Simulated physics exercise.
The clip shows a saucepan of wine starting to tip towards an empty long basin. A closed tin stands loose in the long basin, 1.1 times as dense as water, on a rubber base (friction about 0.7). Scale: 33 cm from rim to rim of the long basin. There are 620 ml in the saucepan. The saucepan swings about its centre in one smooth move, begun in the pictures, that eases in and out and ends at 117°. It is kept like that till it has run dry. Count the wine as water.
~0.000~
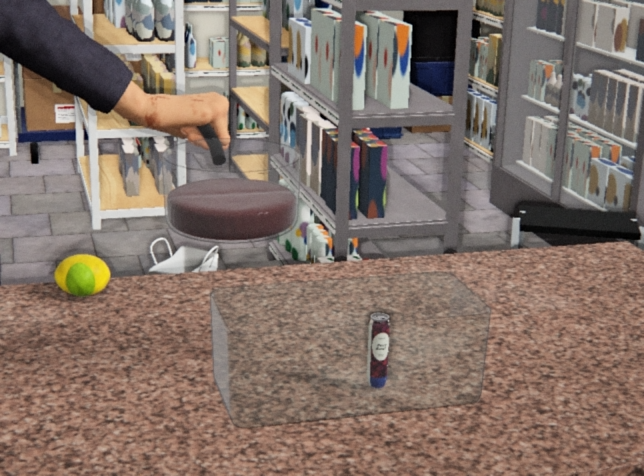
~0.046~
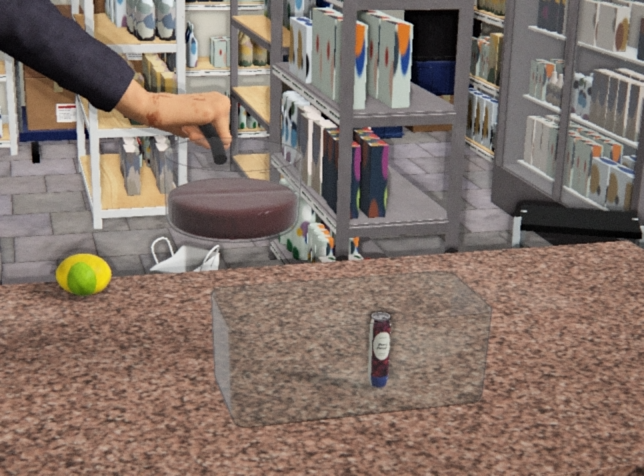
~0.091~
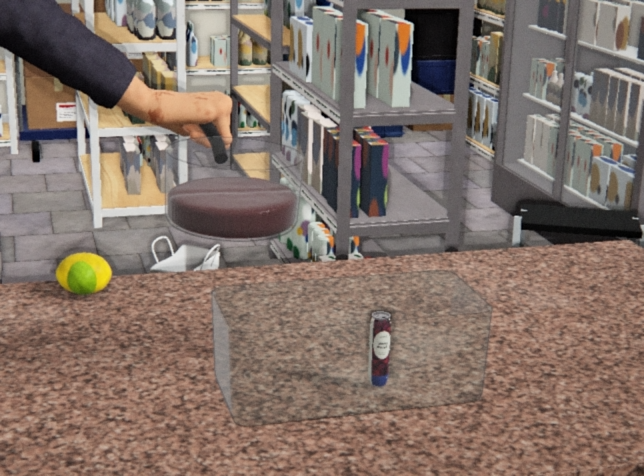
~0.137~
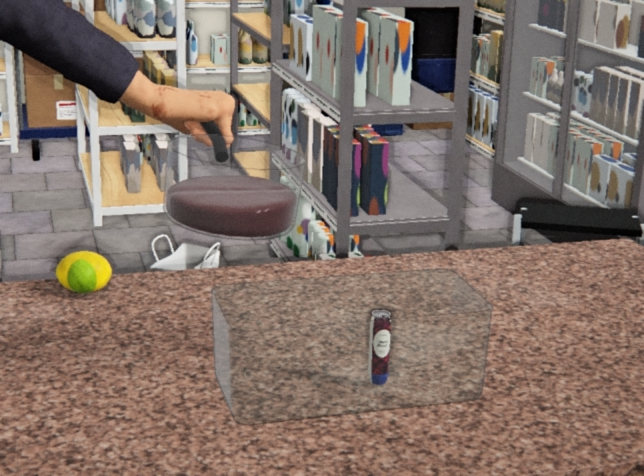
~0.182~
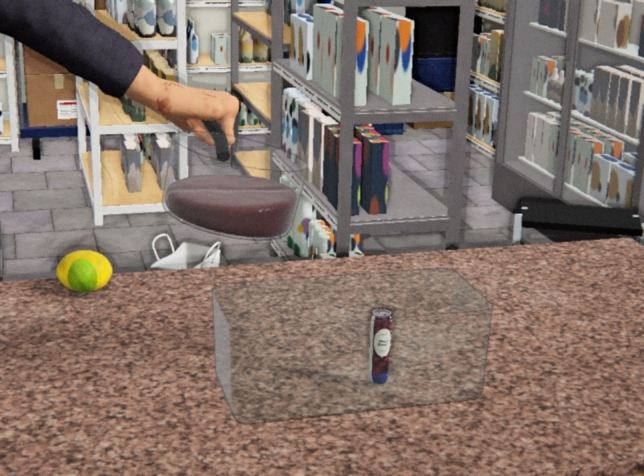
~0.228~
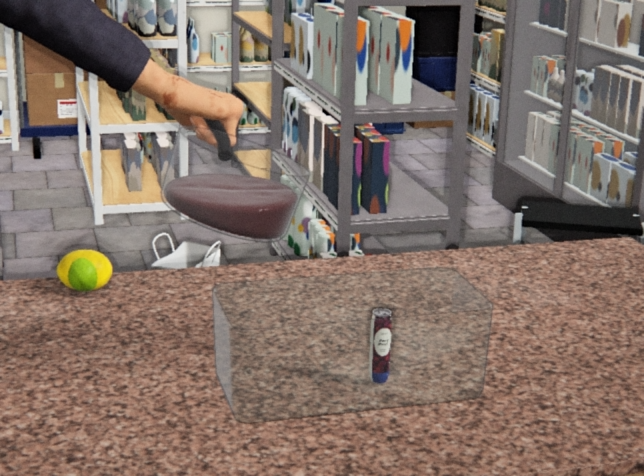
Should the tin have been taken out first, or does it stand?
It keeps standing.
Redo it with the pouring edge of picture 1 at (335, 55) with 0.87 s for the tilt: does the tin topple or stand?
Then it falls.
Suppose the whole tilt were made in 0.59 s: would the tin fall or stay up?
The tin stays up.
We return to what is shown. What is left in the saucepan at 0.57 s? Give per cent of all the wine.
About 52 per cent.
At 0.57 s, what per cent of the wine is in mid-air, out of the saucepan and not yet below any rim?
Some 42 per cent.
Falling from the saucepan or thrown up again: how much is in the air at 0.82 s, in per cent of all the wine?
About 12 per cent.
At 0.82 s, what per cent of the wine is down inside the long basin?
About 80 per cent.
Then, 0.57 s in, the tilt is 86° and 52 per cent is still to pour; the tin stands where it began.
Then, 0.82 s in, the tilt is 116° and 8 per cent is still to pour; the tin stands where it began.
Then, 1.08 s in, the tilt is 117° and 0 per cent is still to pour; the tin stands where it began.
Then, 1.37 s in, the tilt is 117° and 0 per cent is still to pour; the tin stands where it began.
Finally, the tin stands where it began.
